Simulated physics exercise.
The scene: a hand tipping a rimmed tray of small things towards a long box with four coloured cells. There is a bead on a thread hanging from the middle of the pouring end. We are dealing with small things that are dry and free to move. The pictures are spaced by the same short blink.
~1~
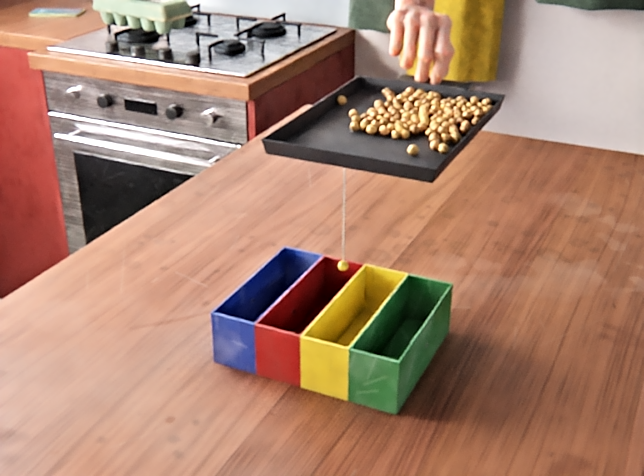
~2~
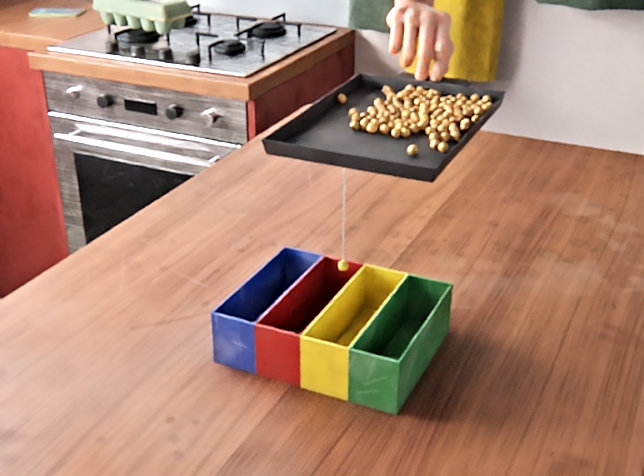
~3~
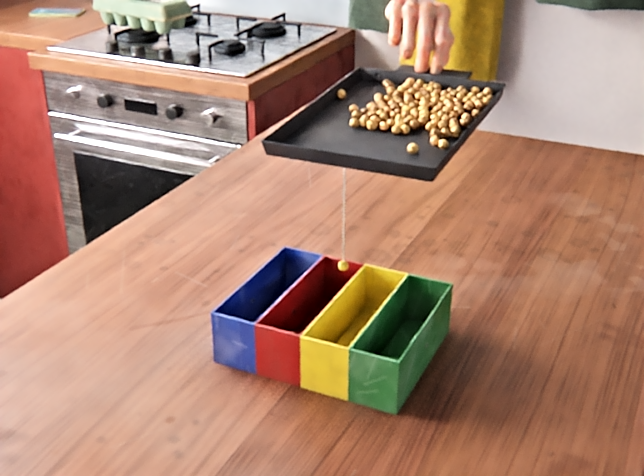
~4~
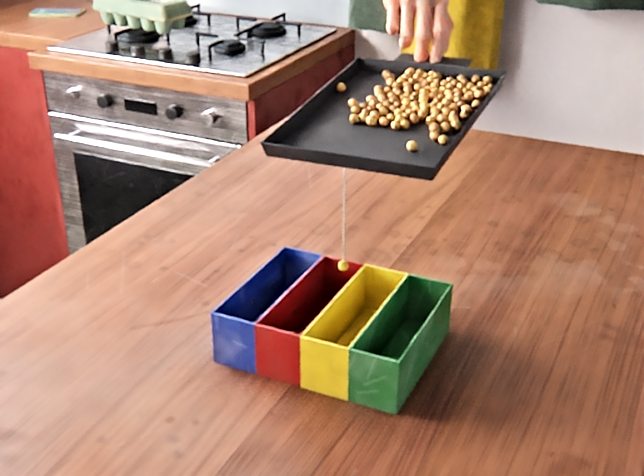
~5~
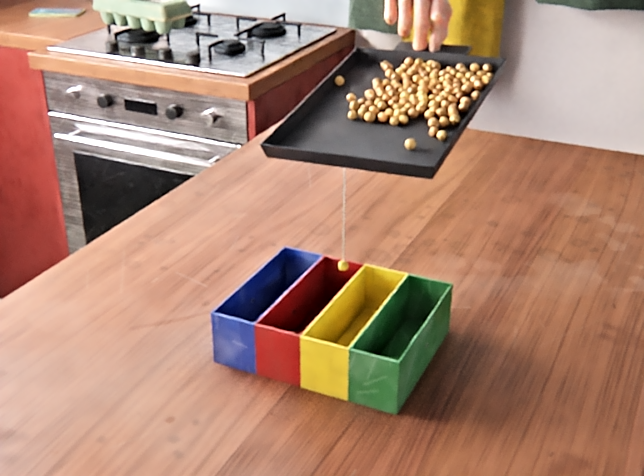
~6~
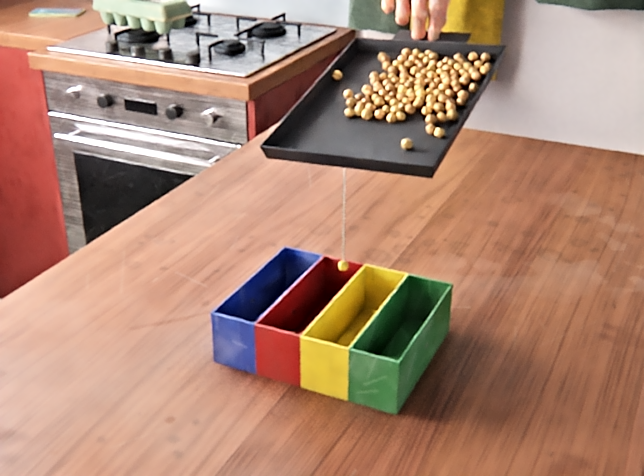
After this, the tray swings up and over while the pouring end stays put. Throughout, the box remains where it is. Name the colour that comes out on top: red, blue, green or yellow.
Blue comes out on top.
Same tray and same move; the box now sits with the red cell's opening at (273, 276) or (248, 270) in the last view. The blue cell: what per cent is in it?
Around 20 and around 10 per cent, in that order.
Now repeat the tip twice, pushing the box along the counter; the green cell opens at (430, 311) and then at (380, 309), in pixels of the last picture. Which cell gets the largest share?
For the first spot I'd say the blue cell, and for the second spot the blue cell.
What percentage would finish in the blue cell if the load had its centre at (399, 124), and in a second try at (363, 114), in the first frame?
First try 40 %, second try 50 %.
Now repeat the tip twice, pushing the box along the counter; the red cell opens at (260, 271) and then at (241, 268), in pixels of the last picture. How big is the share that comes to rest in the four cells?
First about 100, then 90 per cent.
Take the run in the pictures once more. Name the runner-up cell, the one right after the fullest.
Ranked number two: The cell in red.
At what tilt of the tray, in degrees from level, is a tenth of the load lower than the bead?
Somewhere near 55 degrees, I'd say.
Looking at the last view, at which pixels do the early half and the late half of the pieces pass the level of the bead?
Around (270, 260) and then (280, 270).
Soon after the last picture, tray tipped steeply; most on the tray; a stray few in the red cell; a stray few in the blue cell; a stray few in the yellow cell; a small part falling or outside the box.
A little later, tray tipped right over; a small part on the tray; about a third in the blue cell; about a quarter in the red cell; a small part in the yellow cell; about a third falling or outside the box.
Later still, tray tipped past a quarter turn; about half in the blue cell; about a quarter in the red cell; a small part in the yellow cell; a stray few in the green cell; about a quarter falling or outside the box.
At rest, tray tipped past a quarter turn; about half in the blue cell; about a quarter in the red cell; a small part in the yellow cell; a stray few in the green cell; about a quarter outside the box.
